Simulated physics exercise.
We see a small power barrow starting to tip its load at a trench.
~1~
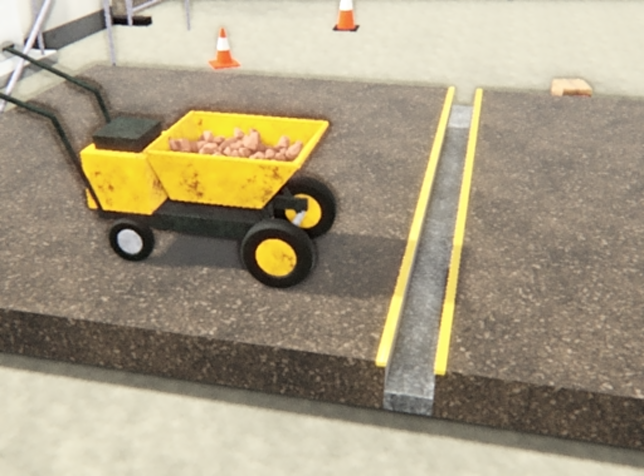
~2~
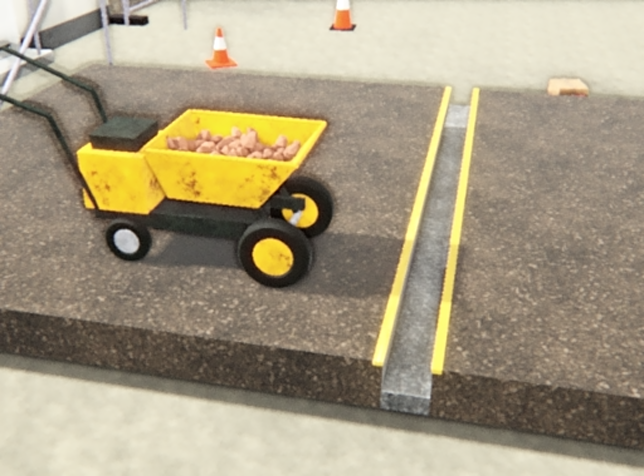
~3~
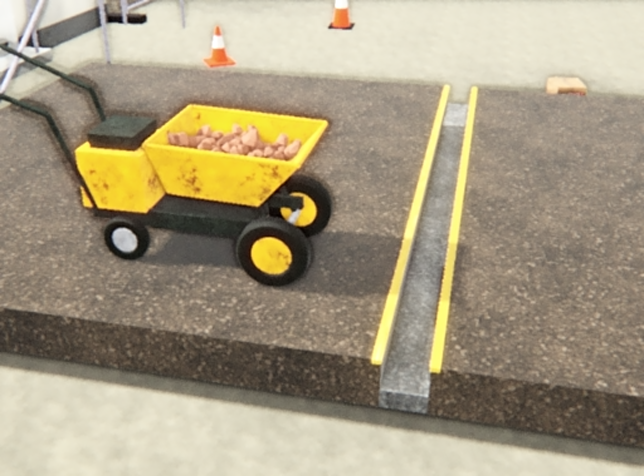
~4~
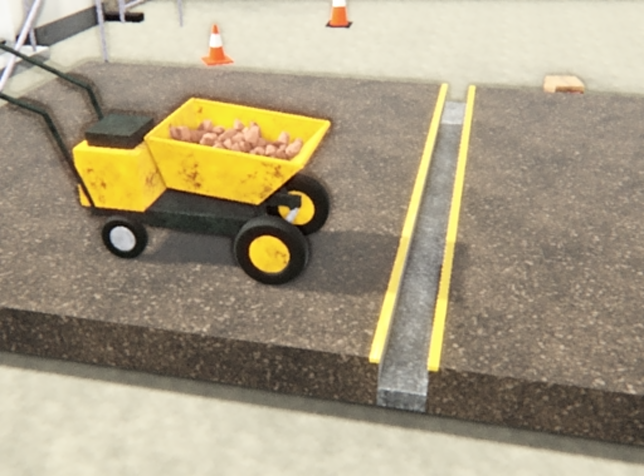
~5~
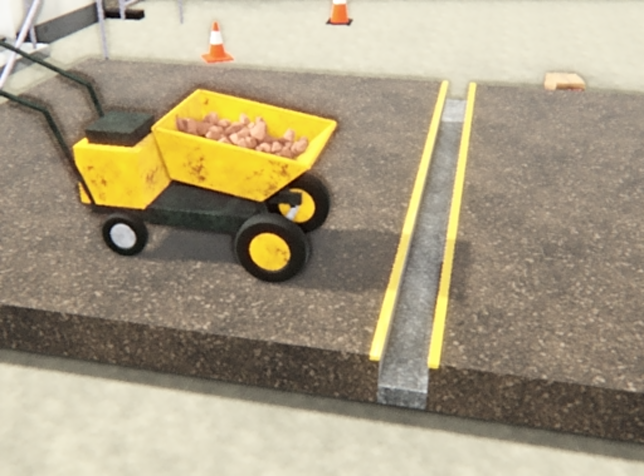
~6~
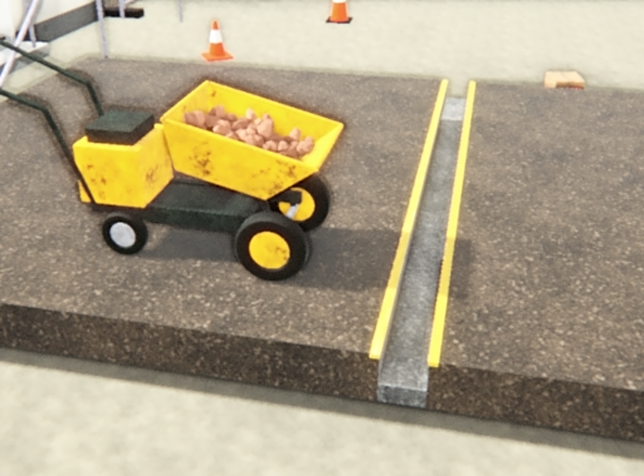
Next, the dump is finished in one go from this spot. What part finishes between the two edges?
In the trench: The larger part.
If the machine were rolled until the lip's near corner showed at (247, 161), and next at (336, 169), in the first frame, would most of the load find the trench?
One: Below a half. Two: More than half.
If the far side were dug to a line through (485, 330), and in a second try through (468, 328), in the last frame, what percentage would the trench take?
Roughly 90 per cent, and 90 per cent.
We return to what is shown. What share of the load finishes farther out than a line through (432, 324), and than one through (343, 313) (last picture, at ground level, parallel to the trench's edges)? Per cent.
About 0 and 100 per cent.
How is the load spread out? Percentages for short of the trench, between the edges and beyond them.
Short: 15 %, between: 80 %, beyond: 5 %.
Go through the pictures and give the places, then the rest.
In the first picture, lip of the skip near (298, 166), level; top of the load near (236, 147), lumps of rubble; first edge of the trench near (391, 325); far edge near (445, 332), the trench under half as wide as the skip, and about as deep as wide.
In the second picture, lip of the skip near (296, 166), level; top of the load near (234, 146).
In the third picture, lip of the skip near (298, 166), tipped barely; top of the load near (228, 149).
In the fourth picture, lip of the skip near (301, 166), tipped barely; top of the load near (230, 145).
In the fifth picture, lip of the skip near (308, 167), tipped a little; top of the load near (221, 141).
In the sixth picture, lip of the skip near (316, 169), tipped a little; top of the load near (215, 137); first edge of the trench near (384, 318); far edge near (439, 324).
Shortly afterwards, skip tipped steeply; the whole lot in the skip.
Next, skip tipped steeply; the bulk in the skip; only a few short of the trench; a little in or heaped over the trench; a little falling.
Some moments later, skip tipped right over; a little in the skip; near a quarter short of the trench; the bulk in or heaped over the trench; only a few beyond it.
In the end, skip tipped right over; near a quarter short of the trench; the bulk in or heaped over the trench; only a few beyond it.
